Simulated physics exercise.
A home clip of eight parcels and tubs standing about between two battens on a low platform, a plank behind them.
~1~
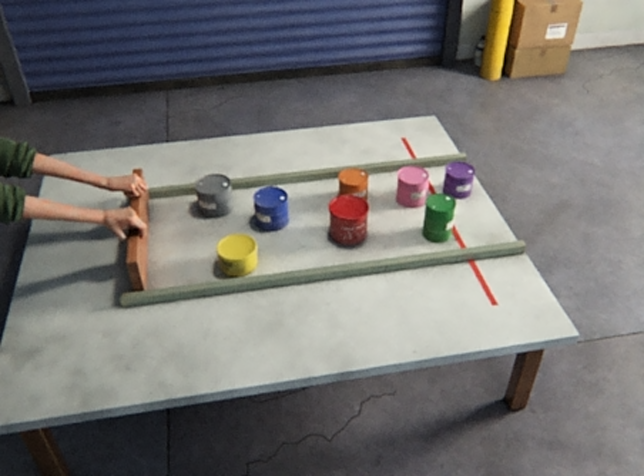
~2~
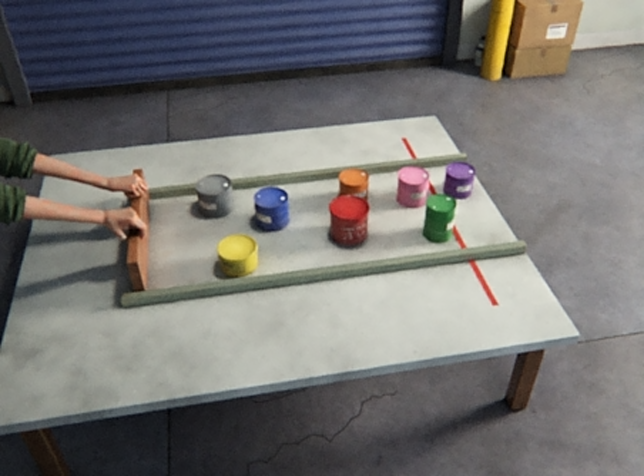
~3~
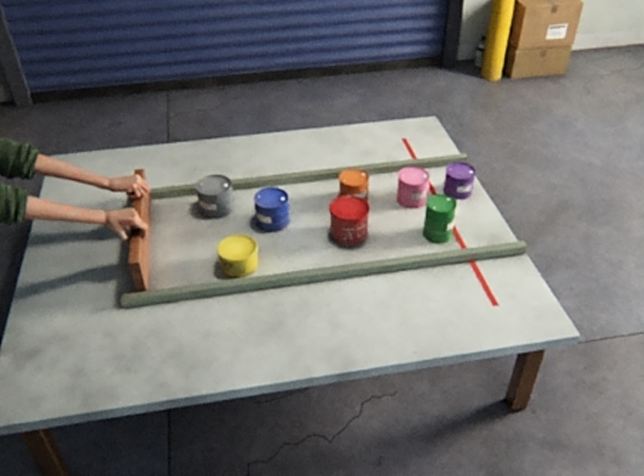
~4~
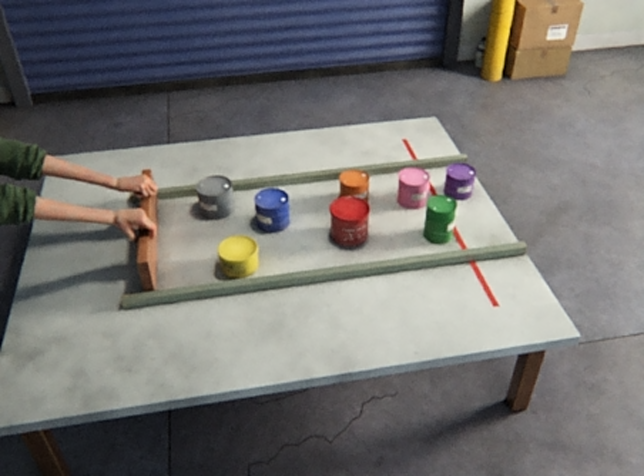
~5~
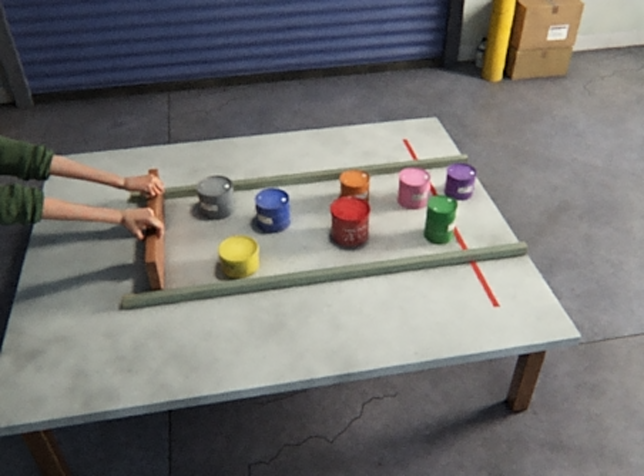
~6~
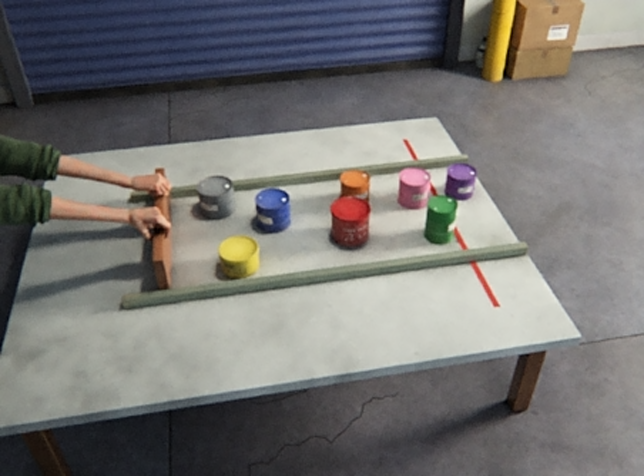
Two hands held a wooden plank still behind eight colourful cans standing between two rails on a table, then slid it a short way right toward them, while the cans barely moved.
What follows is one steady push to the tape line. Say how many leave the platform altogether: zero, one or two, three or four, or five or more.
In the end the number that fall off is one or two.
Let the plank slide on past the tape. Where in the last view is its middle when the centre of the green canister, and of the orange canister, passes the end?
About (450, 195), and (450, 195) for the other.
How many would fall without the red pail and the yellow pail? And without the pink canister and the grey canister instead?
First 1, then 0.
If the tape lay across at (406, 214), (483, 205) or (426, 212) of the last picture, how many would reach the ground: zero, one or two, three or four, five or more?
One after another: Not one; five or over; not one.
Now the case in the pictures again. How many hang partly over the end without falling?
3 of them.
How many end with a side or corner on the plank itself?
4 of them.
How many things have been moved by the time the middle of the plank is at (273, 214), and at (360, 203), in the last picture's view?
3 and 6.
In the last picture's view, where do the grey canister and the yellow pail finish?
The grey canister at (444, 166), the yellow pail at (481, 233).
Soon after, none off yet; purple canister at rest near (460, 182); green canister at rest near (441, 220); pink canister at rest near (414, 189).
After that, none off yet; purple canister at rest near (460, 182); green canister at rest near (441, 220); pink canister displaced a little near (420, 189).
In the end, the number that fall off is one or two; gone, purple canister.
